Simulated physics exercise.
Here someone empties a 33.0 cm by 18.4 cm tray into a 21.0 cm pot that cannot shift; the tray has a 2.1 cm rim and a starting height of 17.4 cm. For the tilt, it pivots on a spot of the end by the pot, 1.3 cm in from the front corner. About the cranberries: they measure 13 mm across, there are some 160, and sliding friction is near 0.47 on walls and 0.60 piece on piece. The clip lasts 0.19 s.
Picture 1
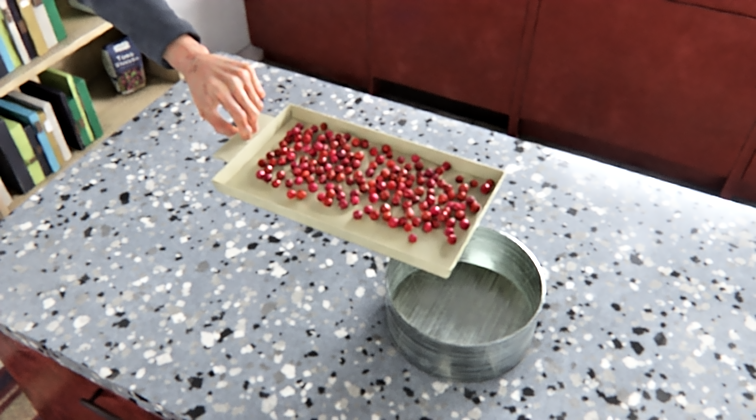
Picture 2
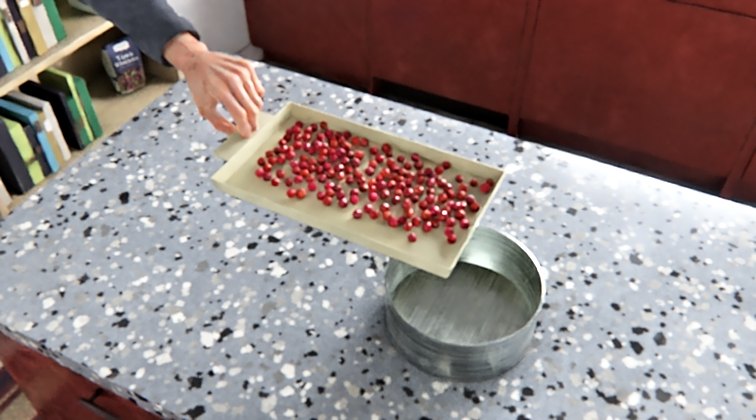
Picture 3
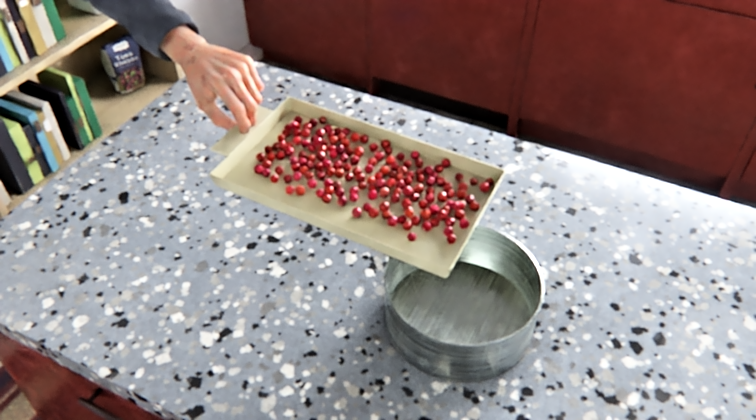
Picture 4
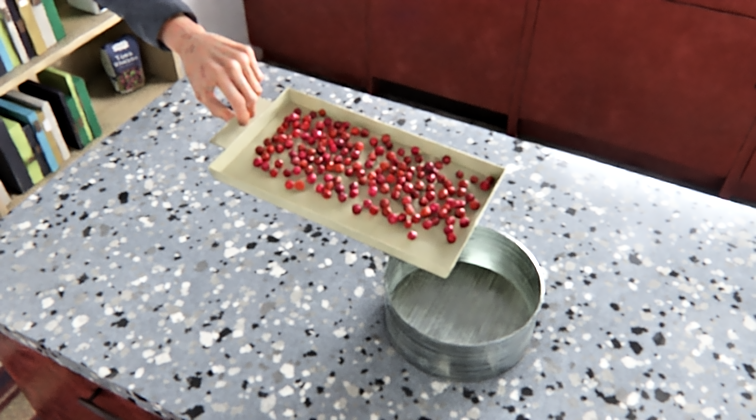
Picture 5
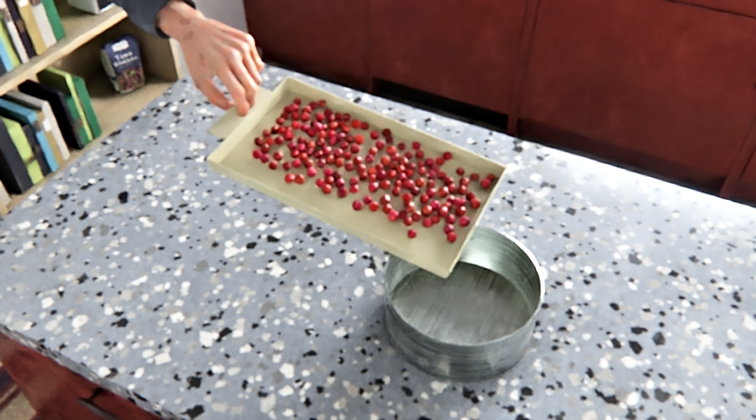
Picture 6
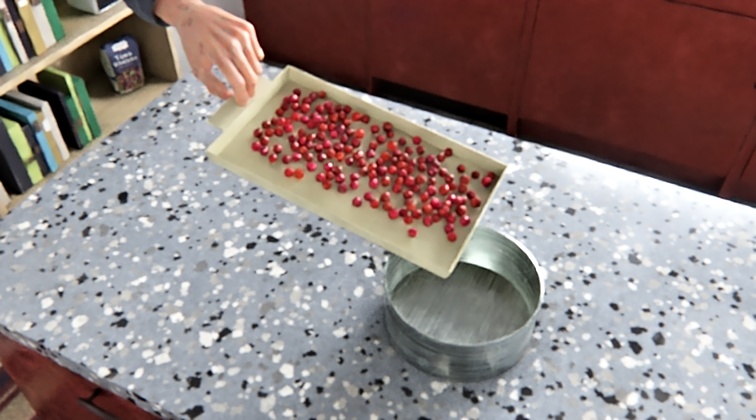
We see a hand holding the left end of a pale, shallow tray of cranberries above a speckled countertop, beside a round metal pot; the hand slowly raises that end, tilting the tray slightly while the berries stay scattered across it.
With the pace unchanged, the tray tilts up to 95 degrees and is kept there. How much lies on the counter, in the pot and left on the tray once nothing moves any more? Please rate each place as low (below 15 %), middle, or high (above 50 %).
Counter: High, pot: Middle, left on the tray: Low.
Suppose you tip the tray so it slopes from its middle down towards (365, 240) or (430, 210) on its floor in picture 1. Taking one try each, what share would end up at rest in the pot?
0 and 75 %.
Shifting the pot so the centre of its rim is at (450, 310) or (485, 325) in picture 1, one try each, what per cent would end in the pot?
75 % and 95 %.
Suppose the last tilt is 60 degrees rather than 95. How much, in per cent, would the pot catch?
Pot share: About 5 per cent.
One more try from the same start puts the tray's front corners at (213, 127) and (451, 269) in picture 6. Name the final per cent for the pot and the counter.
The pot gets 55 and the counter 45.
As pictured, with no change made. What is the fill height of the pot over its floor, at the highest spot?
My guess is around 2.0 centimetres.
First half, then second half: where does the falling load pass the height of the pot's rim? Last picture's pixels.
It passes about (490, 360) first and (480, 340) afterwards.
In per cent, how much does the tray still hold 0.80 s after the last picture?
Around 85 percent of it.
Then, 0.48 s after the last picture, tilt 51 degrees; the tray holds 100 %, the pot 0 %.
Then, 0.80 s after the last picture, tilt 78 degrees; the tray holds 85 %, the pot 0 %.
Then, 1.22 s after the last picture, tilt 95 degrees; the tray holds 25 %, the pot 5 %.
In the end, counter 70 %, pot 30 %, tray 0 %.
